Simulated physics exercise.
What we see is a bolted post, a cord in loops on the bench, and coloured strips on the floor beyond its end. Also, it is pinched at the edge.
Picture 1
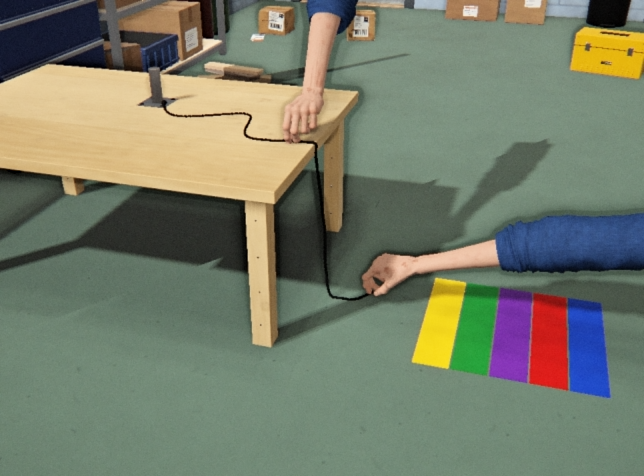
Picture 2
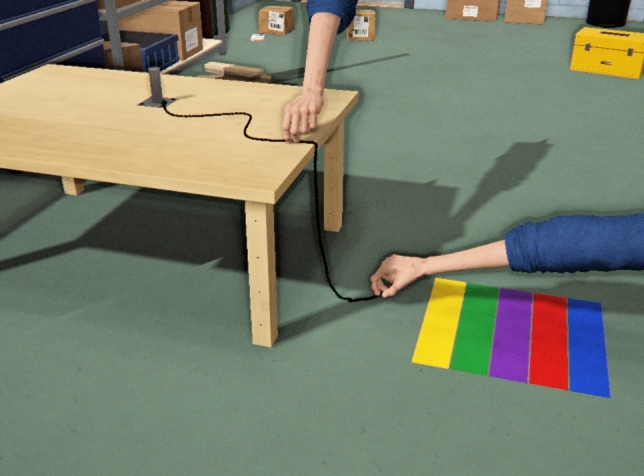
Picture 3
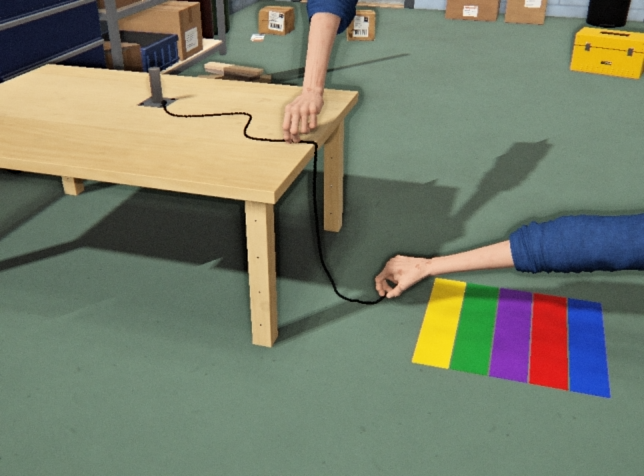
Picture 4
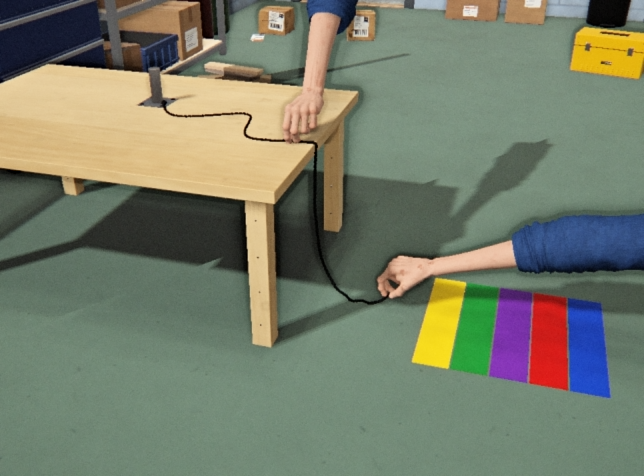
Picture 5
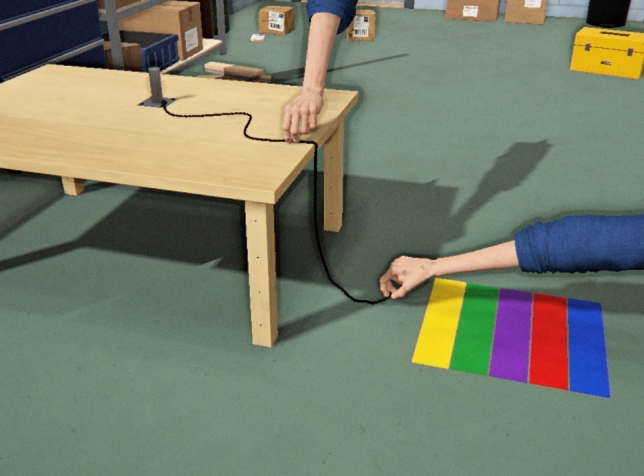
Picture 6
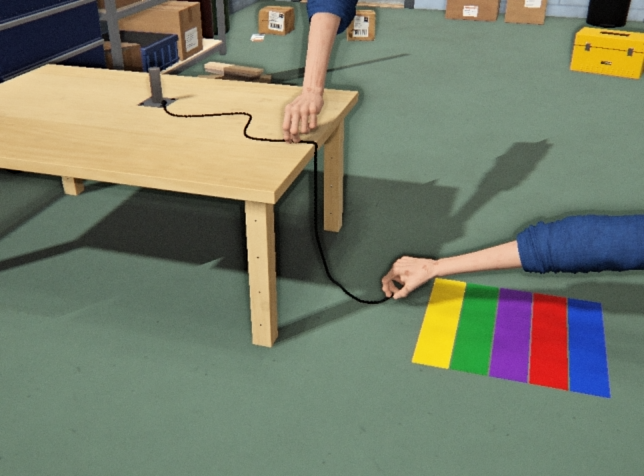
The lower hand drew the end of a black cord slightly to the right, near the yellow strip of a coloured mat on the floor, while another hand pressed the cord at the table's edge.
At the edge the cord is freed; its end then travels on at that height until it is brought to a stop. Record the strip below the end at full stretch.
Below the end: Red.
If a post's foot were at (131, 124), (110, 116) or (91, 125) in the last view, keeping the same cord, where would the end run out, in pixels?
Roughly (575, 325), (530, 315) and (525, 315), try by try.
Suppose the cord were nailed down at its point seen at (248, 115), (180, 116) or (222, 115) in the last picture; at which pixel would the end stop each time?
First near (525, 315), then near (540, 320), then near (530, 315).
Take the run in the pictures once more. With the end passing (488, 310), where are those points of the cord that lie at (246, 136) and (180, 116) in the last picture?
To (317, 133) and (206, 110).
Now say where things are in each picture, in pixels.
The first frame shows end (373, 292); yellow (434, 347); green (472, 354); purple (510, 361); red (549, 368); blue (589, 375).
The second frame shows end (381, 293); cord through (168, 113) (234, 114) (245, 134) (313, 146) (318, 221) (331, 285).
The third frame shows end (386, 294).
The fourth frame shows end (388, 294); cord through (168, 113) (234, 114) (245, 134) (313, 146) (316, 221) (334, 284).
The fifth frame shows end (390, 295).
The sixth frame shows end (393, 295); cord through (168, 113) (234, 114) (245, 134) (313, 146) (316, 221) (336, 283).
Soon after, end near (489, 310); over green.
After that, end near (533, 317); over purple.
At the stop, end near (559, 321); over red. It gets as far as the red strip.
